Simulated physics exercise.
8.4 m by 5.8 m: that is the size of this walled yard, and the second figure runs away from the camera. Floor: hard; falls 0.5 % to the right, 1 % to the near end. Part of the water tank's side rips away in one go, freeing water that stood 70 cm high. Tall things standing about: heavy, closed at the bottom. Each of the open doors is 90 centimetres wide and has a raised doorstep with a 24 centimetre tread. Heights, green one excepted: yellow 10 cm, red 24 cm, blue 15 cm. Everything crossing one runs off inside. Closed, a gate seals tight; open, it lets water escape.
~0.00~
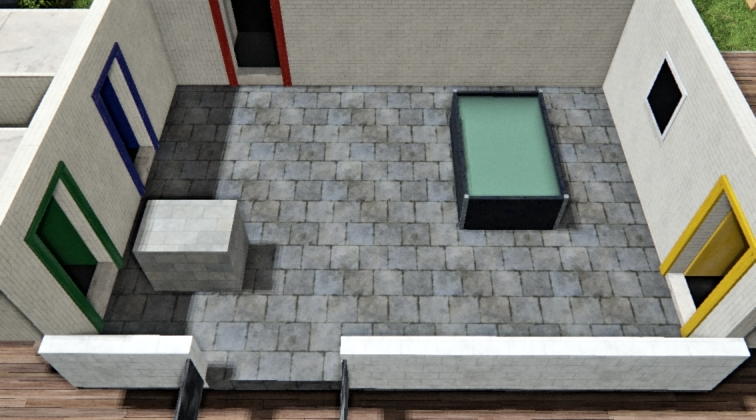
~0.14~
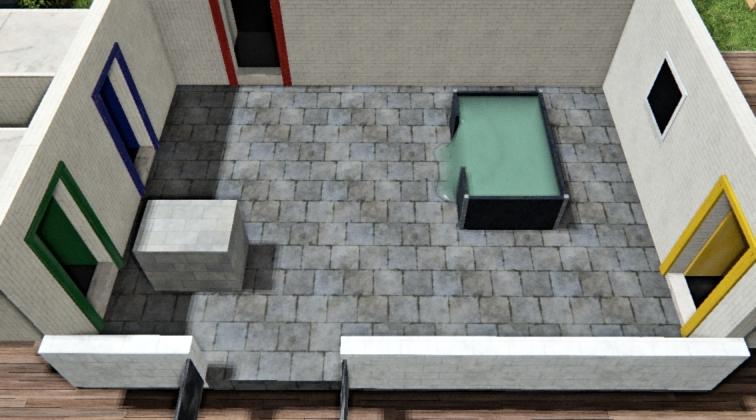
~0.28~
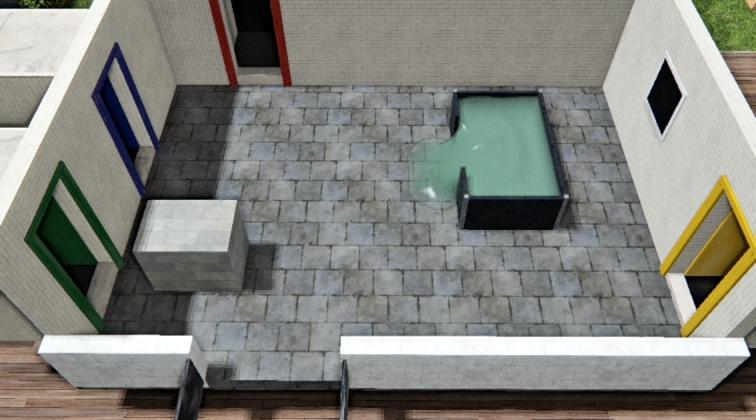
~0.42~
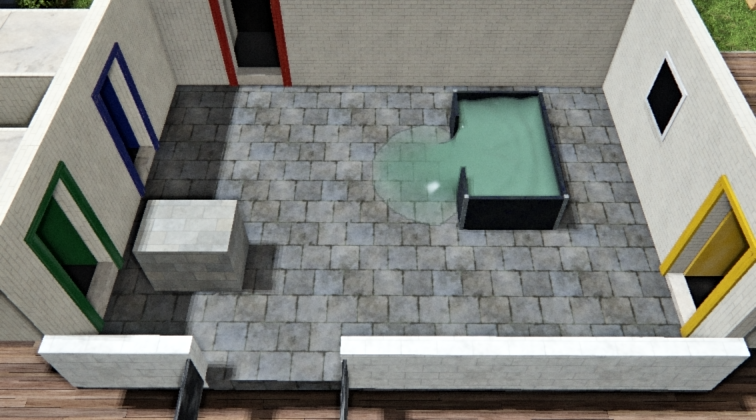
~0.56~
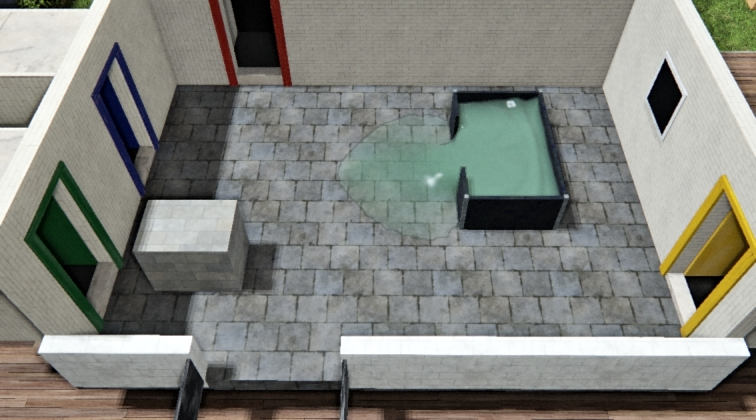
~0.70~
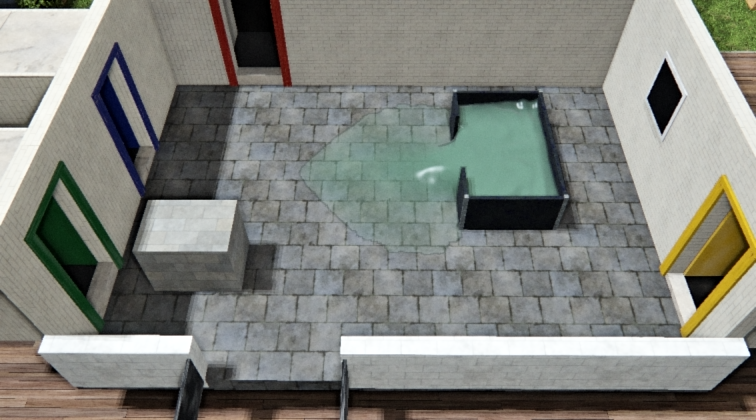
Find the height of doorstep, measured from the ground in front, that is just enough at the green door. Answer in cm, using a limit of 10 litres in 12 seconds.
Roughly 5.5 cm is just enough.
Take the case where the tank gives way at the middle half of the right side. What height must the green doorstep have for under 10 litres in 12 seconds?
At least roughly 8.5 centimetres tall.
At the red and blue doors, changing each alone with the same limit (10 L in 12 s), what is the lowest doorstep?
Close to 8.5 cm (red) and close to 16 cm (blue).
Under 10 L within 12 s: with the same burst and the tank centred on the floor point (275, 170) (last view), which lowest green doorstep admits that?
It must be around 7.5 cm tall.
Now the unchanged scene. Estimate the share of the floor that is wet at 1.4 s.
Close to 35 per cent is wet.
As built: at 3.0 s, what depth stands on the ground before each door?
Lab note, depth in cm: Yellow 0; red 9; blue 18; green 6.
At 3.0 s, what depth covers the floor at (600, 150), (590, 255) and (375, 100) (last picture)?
Roughly 0, 0 and 3 centimetres.
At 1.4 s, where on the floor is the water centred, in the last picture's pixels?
(441, 171) or so.
After 1.4 s water covers 35 % of the floor, deepest (35 cm) near (449, 169); it has not reached the green door.
After 3.0 s water covers 55 % of the floor, deepest (28 cm) near (190, 104); 6 cm at the green door, 0 litres in over its 22 cm doorstep.
After 12.0 s water covers 90 % of the floor, deepest (11 cm) near (674, 366); 5 cm at the green door, 0 litres in over its 22 cm doorstep.
At the green door as built, the water arrived by 2.4 s and peaked near 7 cm at 7.8 s.
With a doorstep of 5 cm, 12 litres would have come in within the 12 s; with 6 cm, 7 litres. So under 10 litres takes about 5.5 cm.
